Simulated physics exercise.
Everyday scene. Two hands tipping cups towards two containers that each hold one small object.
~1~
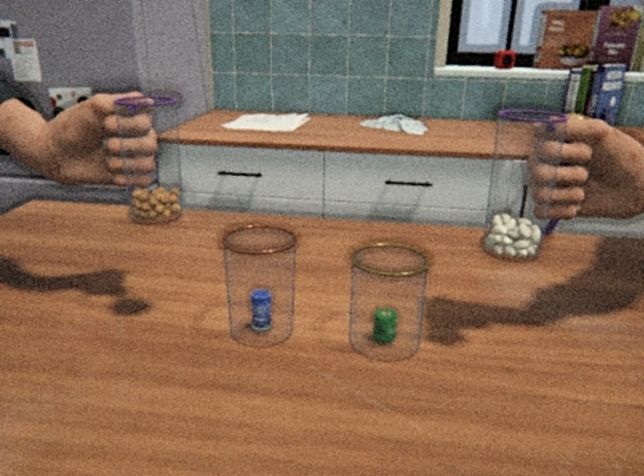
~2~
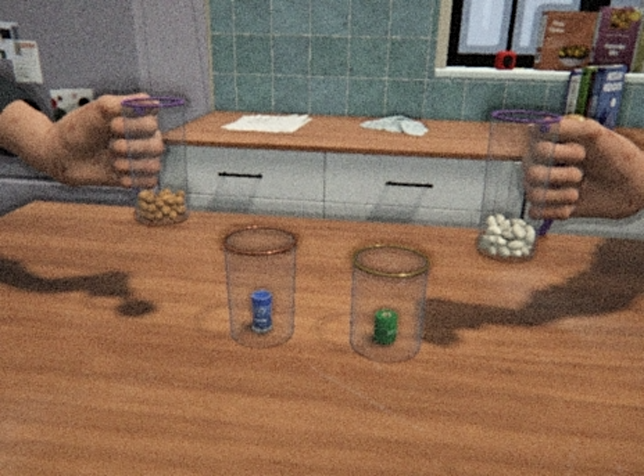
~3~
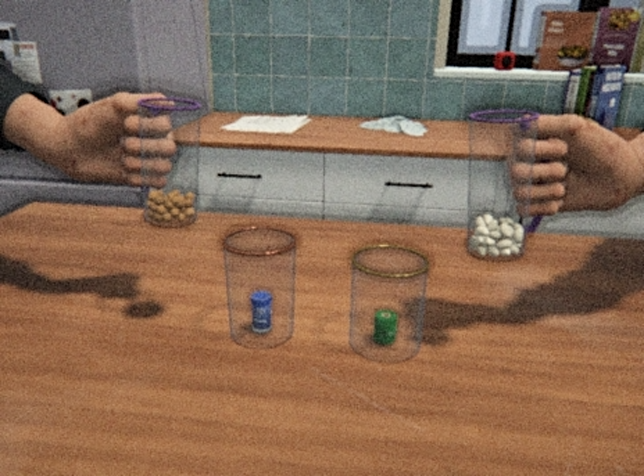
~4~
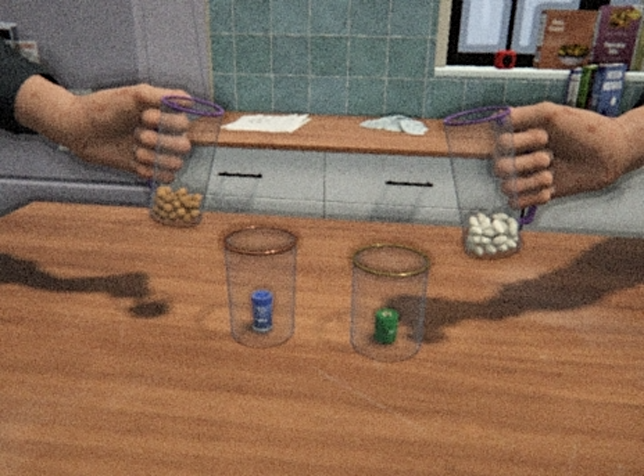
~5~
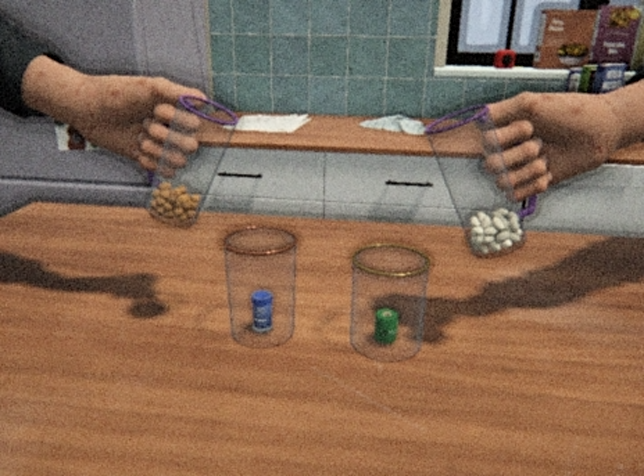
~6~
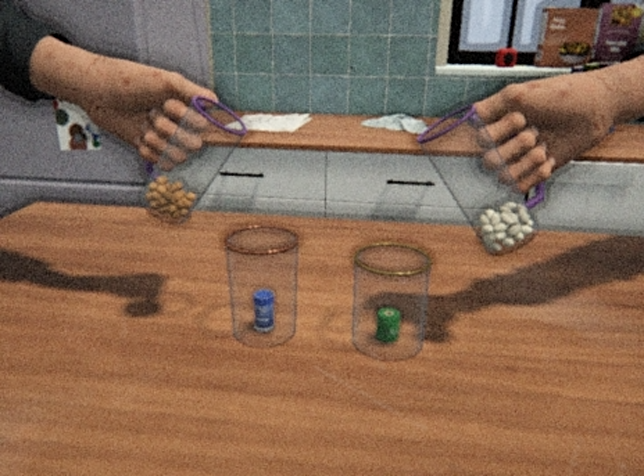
In the video, two hands hold clear cups of roasted chickpeas and white beans above a wooden counter, move them inward, and gradually tilt them toward two clear containers holding a small blue object and a small green one.
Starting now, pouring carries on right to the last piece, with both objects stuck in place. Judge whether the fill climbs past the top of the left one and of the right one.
Left object: Top stays clear. Right object: Top stays clear.
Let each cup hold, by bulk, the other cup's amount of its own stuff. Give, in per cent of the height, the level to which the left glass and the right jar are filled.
About 20 % left, 20 % right.
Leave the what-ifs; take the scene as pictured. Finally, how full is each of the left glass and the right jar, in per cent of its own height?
I'd put the left at close to 20 and the right at close to 25.
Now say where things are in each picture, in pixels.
Small tin in the left glass near (261, 310), reaching about a third of the way up; left cup near (152, 160), a quarter full of roasted chickpeas; small roll in the right jar near (385, 326), reaching about a third of the way up; right cup near (521, 187), a quarter full of white beans, in the first frame.
Left cup near (158, 162), upright; right cup near (515, 187), upright, in the second frame.
Left cup near (170, 163), tipped 4°; right cup near (499, 187), tipped 4°, in the third frame.
Left cup near (184, 163), tipped 14°; right cup near (485, 185), tipped 14°, in the fourth frame.
Left cup near (189, 164), tipped 24°; right cup near (478, 184), tipped 24°, in the fifth frame.
Small tin in the left glass near (264, 311); left cup near (191, 163), tipped 35°; small roll in the right jar near (388, 325); right cup near (480, 183), tipped 35°, in the sixth frame.
Then, 0.37 s on from there, left glass empty, all of its cupful still in the cup; right jar empty, all of its cupful still in the cup.
Then, 0.77 s on from there, left glass empty, all of its cupful still in the cup; right jar empty, all of its cupful still in the cup.
Then, 1.24 s on from there, left glass nearly empty, none of its cupful still in the cup; right jar nearly empty, none of its cupful still in the cup.
In the end, left glass a quarter full (surface near (264, 309)), nothing beside it; right jar a quarter full (surface near (388, 320)), nothing beside it; the left thing is still showing; the right thing is still showing.
